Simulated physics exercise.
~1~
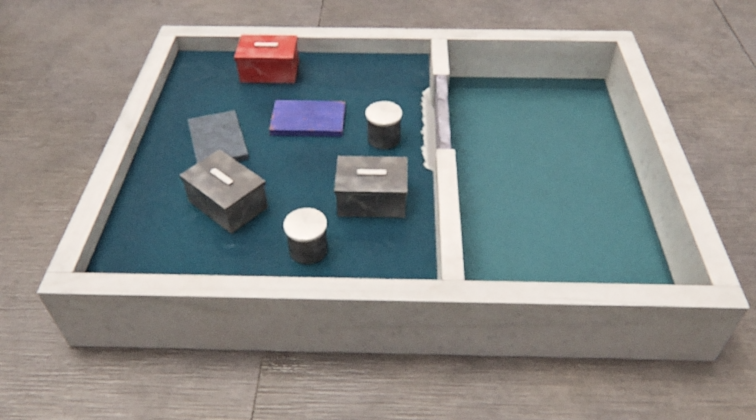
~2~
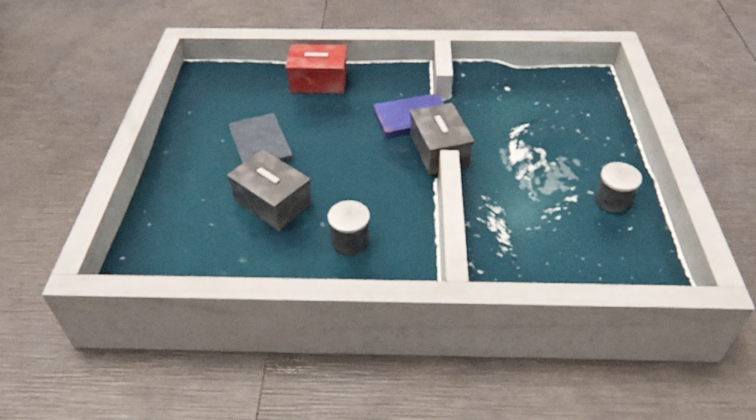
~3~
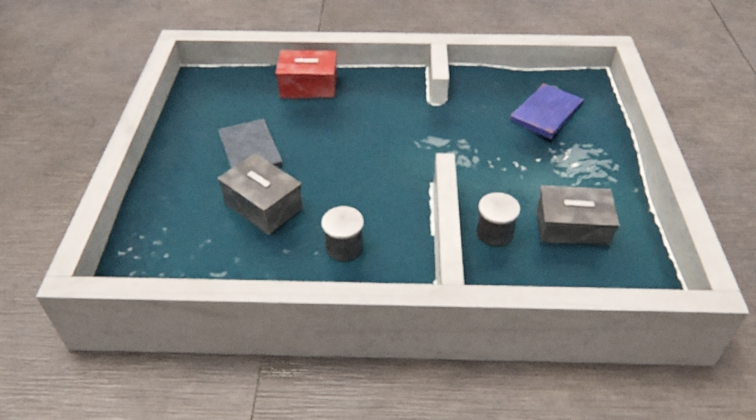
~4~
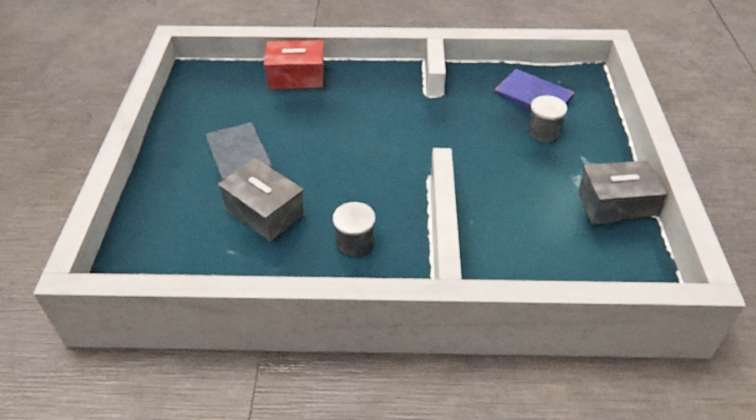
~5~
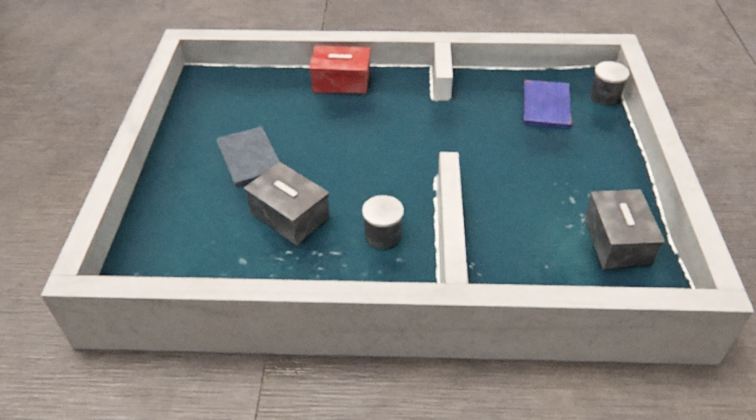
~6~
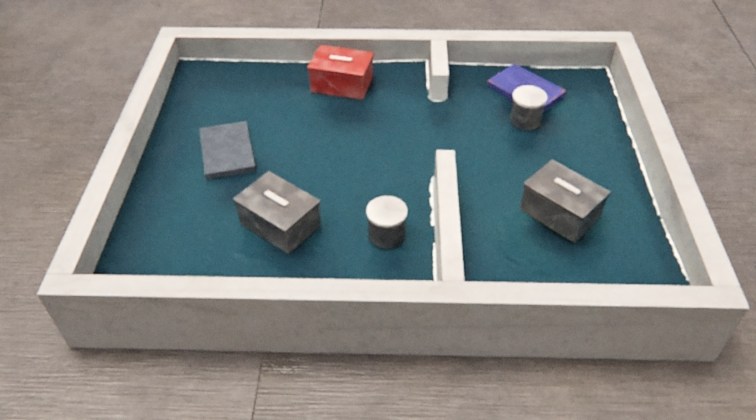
Water spreading across a divided basin, carrying a blue slab, a grey box and a canister through the gap, the red box staying left.
